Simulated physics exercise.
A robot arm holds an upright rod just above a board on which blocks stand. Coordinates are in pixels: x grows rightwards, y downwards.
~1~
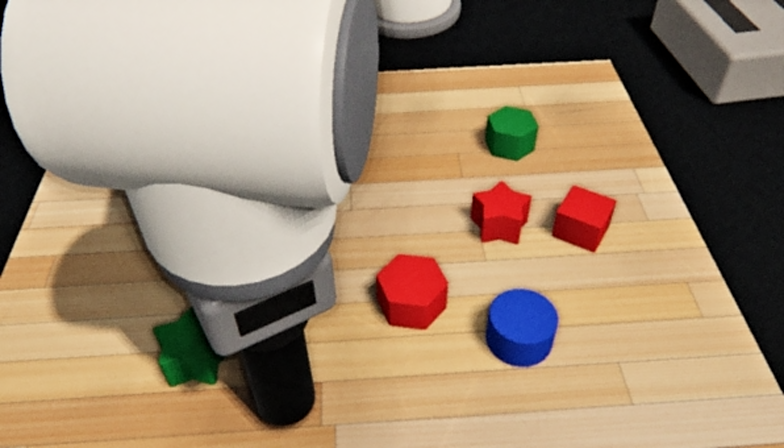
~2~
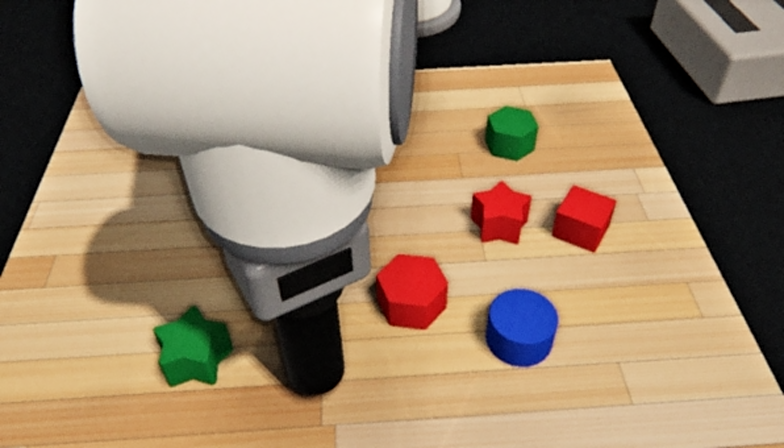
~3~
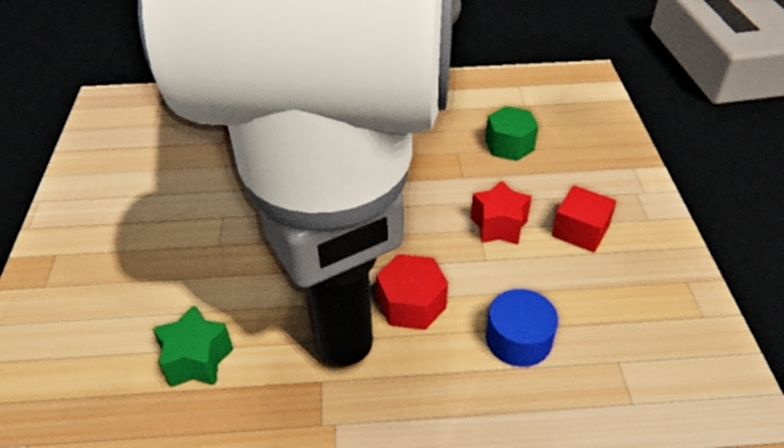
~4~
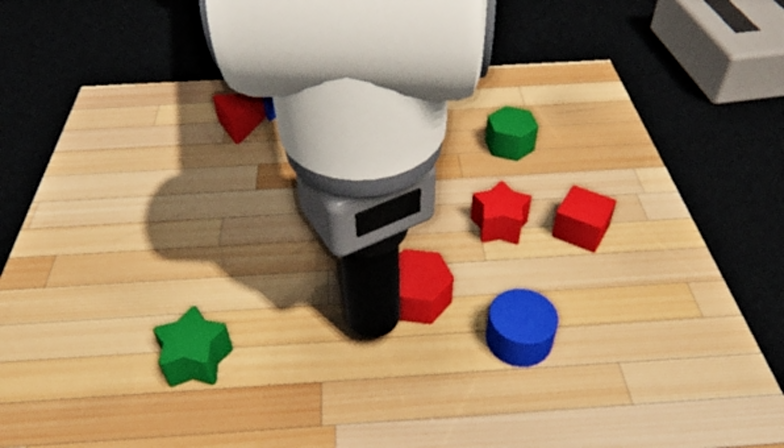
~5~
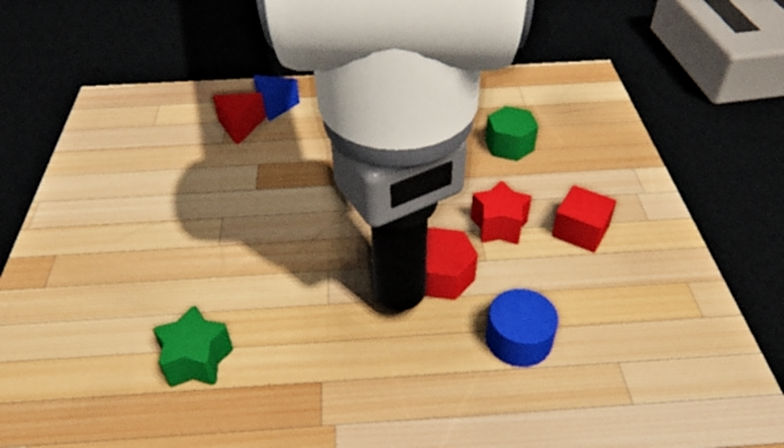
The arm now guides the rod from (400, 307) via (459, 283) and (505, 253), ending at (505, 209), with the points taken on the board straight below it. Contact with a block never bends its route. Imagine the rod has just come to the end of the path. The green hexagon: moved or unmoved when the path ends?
Gets moved.
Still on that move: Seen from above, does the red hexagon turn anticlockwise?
Going by the path, yes.
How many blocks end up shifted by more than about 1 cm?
The way I see it, the answer is three or more.
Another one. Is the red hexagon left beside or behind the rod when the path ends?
No, it doesn't check out.
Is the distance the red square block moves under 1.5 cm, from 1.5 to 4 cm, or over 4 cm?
Displacement: Within 1.5 cm.
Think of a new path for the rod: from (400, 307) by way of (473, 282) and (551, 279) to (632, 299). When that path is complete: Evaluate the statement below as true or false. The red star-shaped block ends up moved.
True
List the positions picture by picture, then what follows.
The first picture shows rod tip at (287, 401); block tops, red hexagon at (412, 278); red star-shaped block at (503, 200); green hexagon at (513, 120); red square block at (587, 205).
The second picture shows rod at (317, 372); blocks unchanged.
The third picture shows rod at (346, 345); blocks unchanged.
The fourth picture shows rod at (374, 318); red hexagon at (418, 273).
The fifth picture shows rod at (400, 293); red hexagon at (443, 250); red star-shaped block at (503, 200); green hexagon at (513, 120); red square block at (587, 205).
The first path, step by step. One third of the way, rod at (460, 268); red hexagon at (474, 220), turned 50° anticlockwise; red star-shaped block at (508, 190), turned 25° clockwise.
Two thirds of the way, rod at (507, 237); red hexagon at (493, 190), turned 90° anticlockwise; red star-shaped block at (519, 162), turned 35° clockwise.
At the end, rod at (508, 194); red hexagon at (481, 155), turned 100° anticlockwise; red star-shaped block at (519, 137), turned 45° clockwise; green hexagon at (518, 109); red square block in place.
